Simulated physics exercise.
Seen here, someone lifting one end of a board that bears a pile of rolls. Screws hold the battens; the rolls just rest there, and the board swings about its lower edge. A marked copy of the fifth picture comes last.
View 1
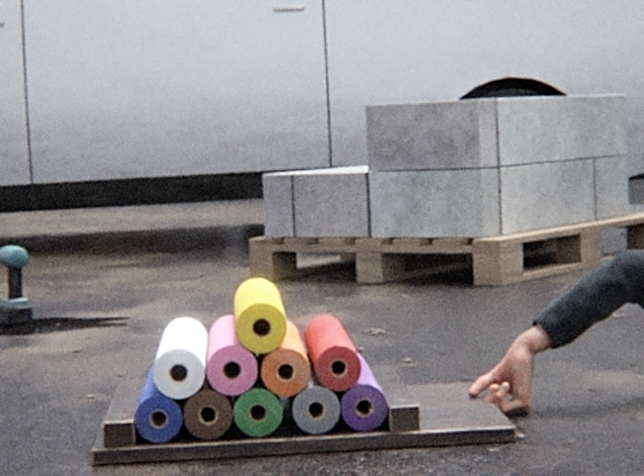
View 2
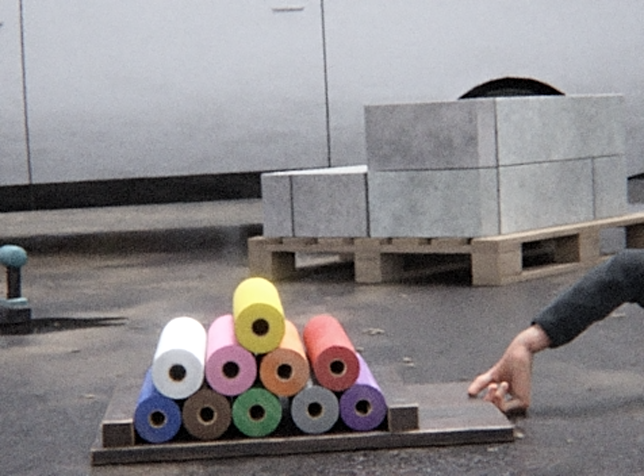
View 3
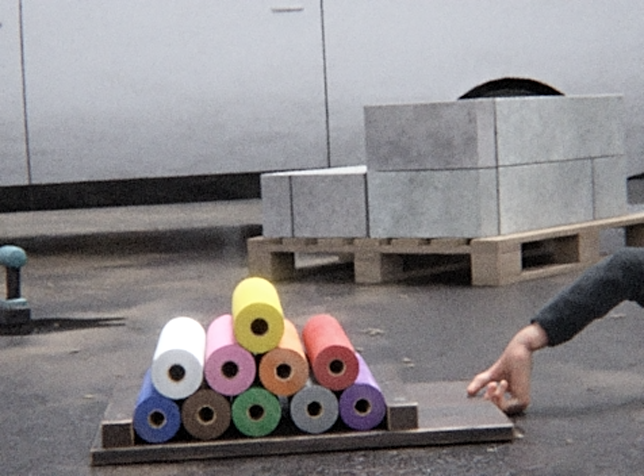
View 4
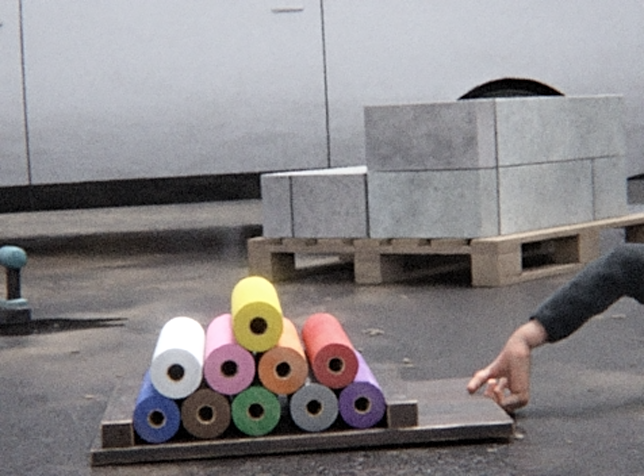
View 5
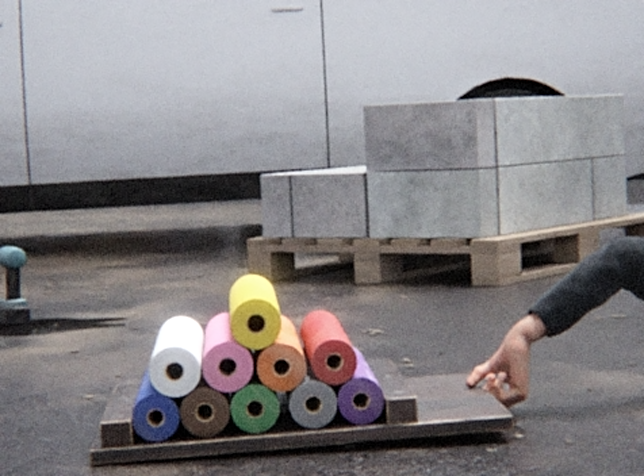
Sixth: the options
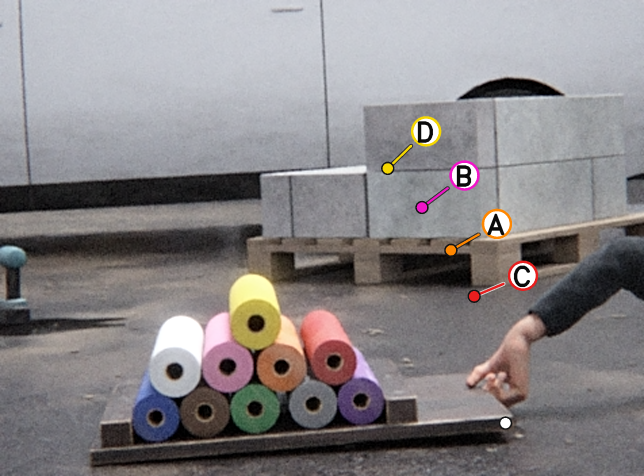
A hand slightly lifts the right end of a board holding stacked, colourful rolls.
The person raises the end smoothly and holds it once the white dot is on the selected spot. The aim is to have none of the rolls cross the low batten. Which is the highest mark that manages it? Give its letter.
Stop at C.
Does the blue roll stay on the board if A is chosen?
Yes, with A.
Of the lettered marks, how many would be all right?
One of the four.
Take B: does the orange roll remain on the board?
The orange roll: No.
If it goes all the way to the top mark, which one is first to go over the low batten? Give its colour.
The white one.
On the copy, A at (451, 250); B at (422, 208); C at (474, 296); D at (388, 168); the white dot at (506, 423).
On C. First, board at 14°.
Then, board at 20°.
Finally, board at 20°, none over the low batten.
By contrast, A four over the low batten (pink, white, orange, yellow); B five over the low batten; D five over the low batten.
